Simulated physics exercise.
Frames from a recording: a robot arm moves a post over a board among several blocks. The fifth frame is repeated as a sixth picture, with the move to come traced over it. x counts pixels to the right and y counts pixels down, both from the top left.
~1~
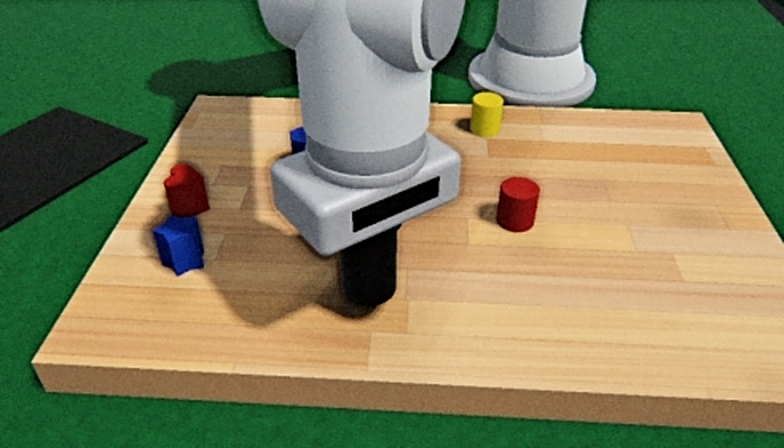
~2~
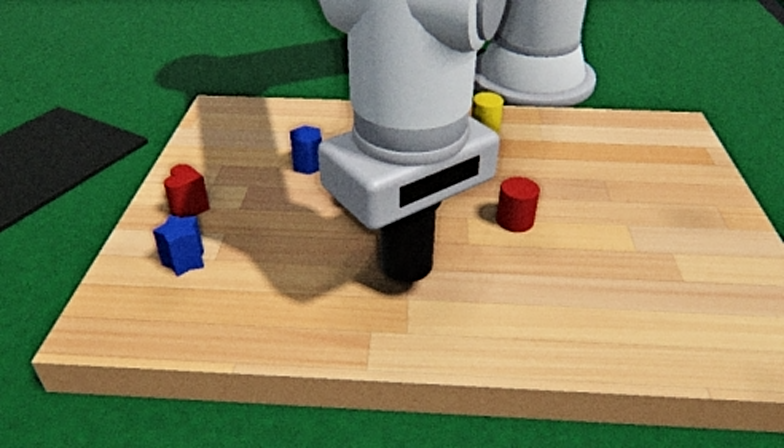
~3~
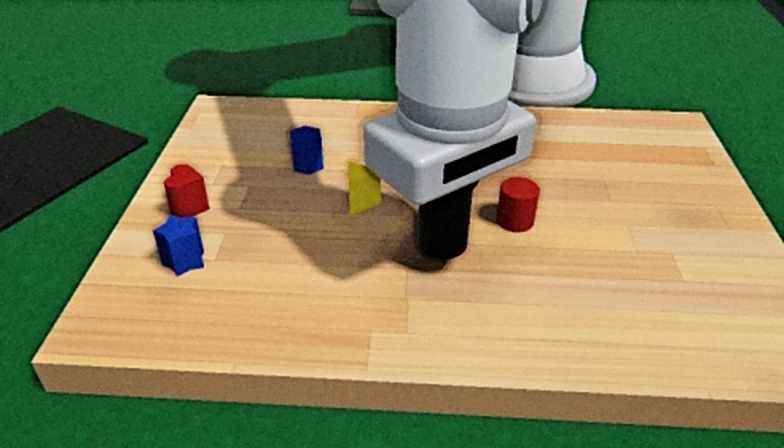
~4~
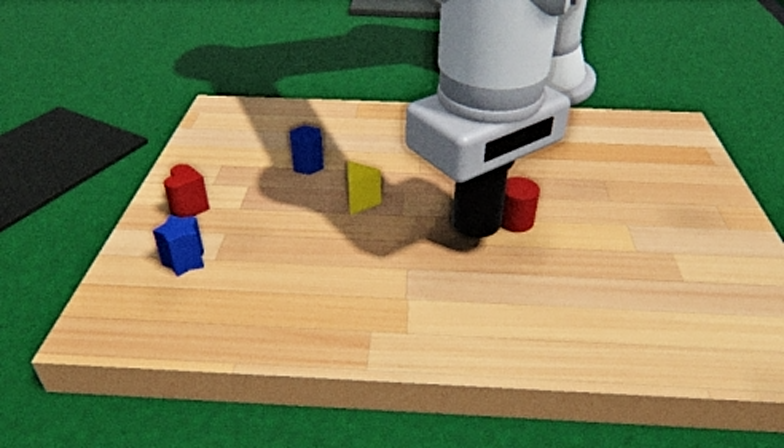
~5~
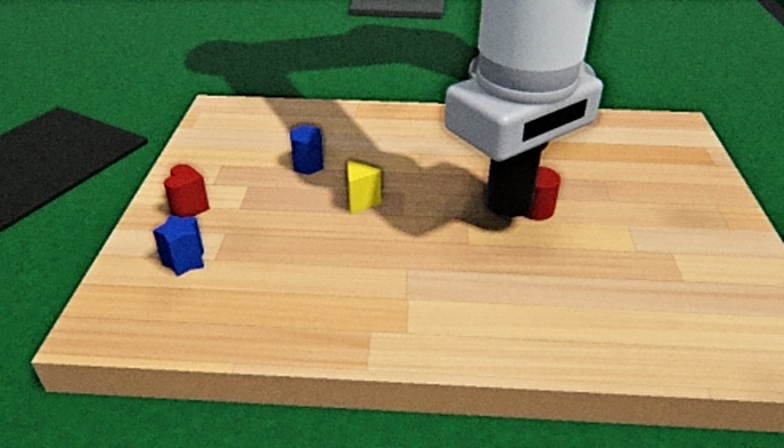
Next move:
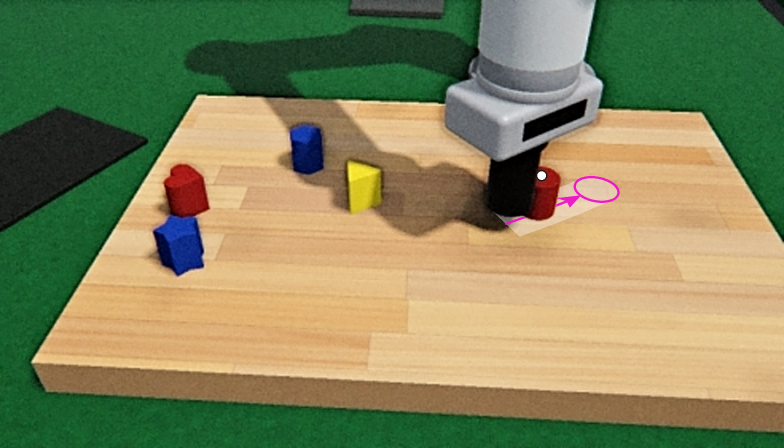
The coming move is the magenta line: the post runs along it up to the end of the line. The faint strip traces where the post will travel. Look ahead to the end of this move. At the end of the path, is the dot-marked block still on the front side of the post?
It seems so.
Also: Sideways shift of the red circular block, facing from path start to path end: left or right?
Facing from start to end, it shifts left.
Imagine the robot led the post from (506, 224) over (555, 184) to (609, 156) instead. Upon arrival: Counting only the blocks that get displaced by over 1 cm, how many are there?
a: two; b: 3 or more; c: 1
The one that fits is c, 1.
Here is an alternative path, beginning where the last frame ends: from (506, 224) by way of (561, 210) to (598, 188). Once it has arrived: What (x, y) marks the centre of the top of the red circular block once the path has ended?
I expect it at (601, 134).
The drawn path runs from (506, 224) to (596, 189); the dot is on the red circular block.
On the path given first. One third of the way, post (543, 192); red circular block (571, 163).
Two thirds of the way, post (573, 181); red circular block (595, 151).
At the end, post (601, 170); red circular block (615, 138).
